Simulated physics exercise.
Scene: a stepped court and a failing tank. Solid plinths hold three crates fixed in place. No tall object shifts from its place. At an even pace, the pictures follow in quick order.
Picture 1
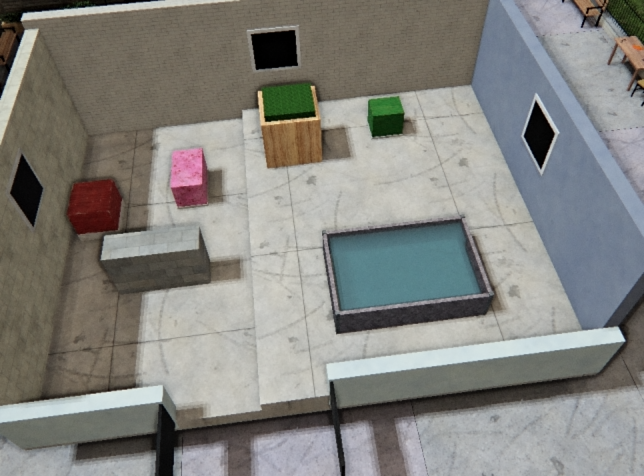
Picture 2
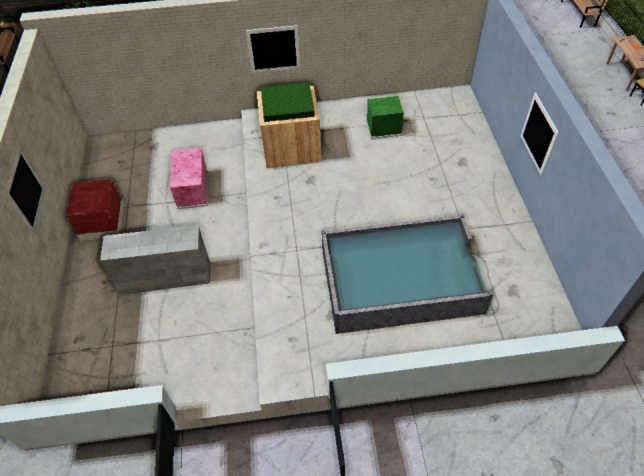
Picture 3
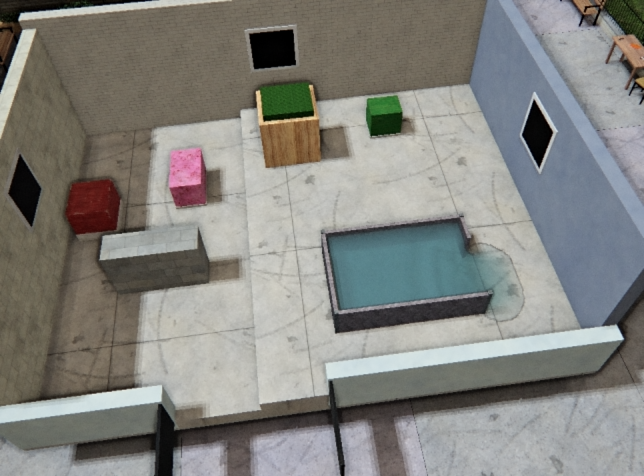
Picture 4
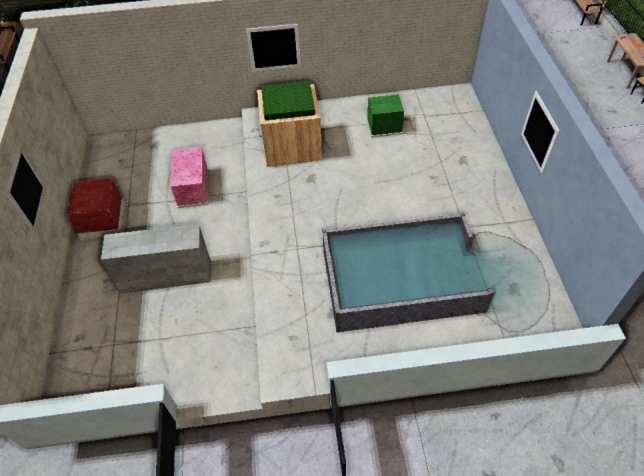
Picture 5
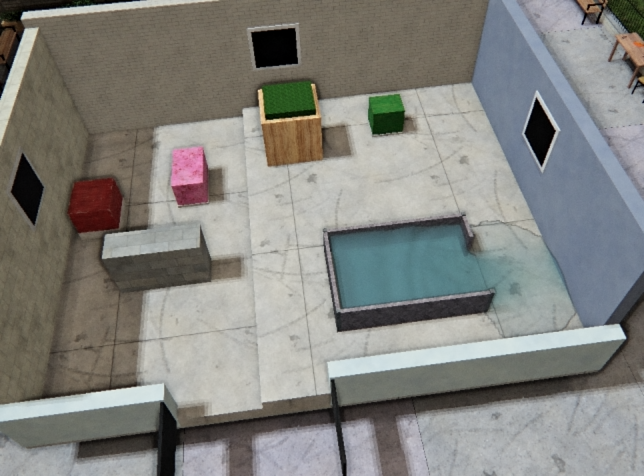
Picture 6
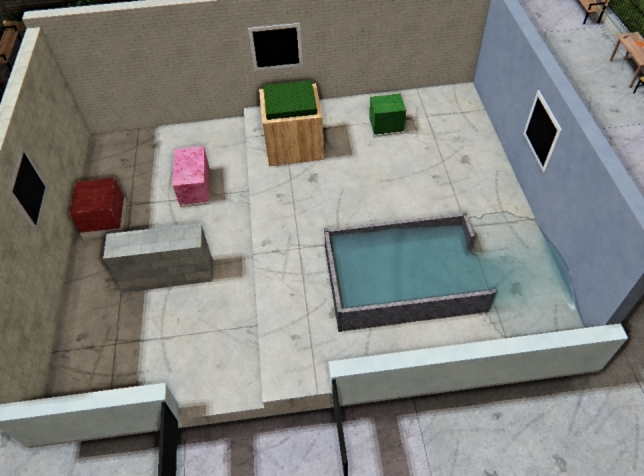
Teal water pours through a gap in the tank's right side and spreads across the pale floor.
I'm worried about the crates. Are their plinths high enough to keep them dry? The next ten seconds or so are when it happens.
Red crate: Dry; green crate: Wet; pink crate: Dry.
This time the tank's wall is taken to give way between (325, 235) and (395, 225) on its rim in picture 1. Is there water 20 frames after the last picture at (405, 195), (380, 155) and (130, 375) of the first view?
Going through them in turn: Reached by the flood, then reached by the flood, then still unsoaked.
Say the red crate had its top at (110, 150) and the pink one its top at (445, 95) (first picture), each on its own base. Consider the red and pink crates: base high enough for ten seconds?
First red: It keeps clear; then pink: It is dampened.
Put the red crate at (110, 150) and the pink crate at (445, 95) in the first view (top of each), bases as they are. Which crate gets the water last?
The last one is the crate marked red.
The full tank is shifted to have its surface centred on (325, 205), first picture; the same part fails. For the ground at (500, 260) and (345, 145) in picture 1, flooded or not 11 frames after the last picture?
The first spot is inundated and the second is not reached.
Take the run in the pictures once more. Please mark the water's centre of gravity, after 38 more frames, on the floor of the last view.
Centre: Close to (406, 248).
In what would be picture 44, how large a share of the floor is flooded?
I reckon 50 per cent or so.
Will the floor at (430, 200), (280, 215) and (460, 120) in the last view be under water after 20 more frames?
Going through them one by one, the first is waterlogged, the second spared and the third waterlogged.
A moment on, water covers 5 % of the floor; the red crate not reached, the green crate not reached, the pink crate not reached.
Next, water covers 15 % of the floor; the red crate not reached, the green crate not reached, the pink crate not reached.
Then, water covers 30 % of the floor; the red crate not reached, the green crate water round its plinth, the pink crate not reached.
Later, water covers 50 % of the floor; the red crate not reached, the green crate water round its plinth, the pink crate not reached.
In the end, water covers 80 % of the floor; the red crate stayed above the water, the green crate was topped, the pink crate stayed above the water.
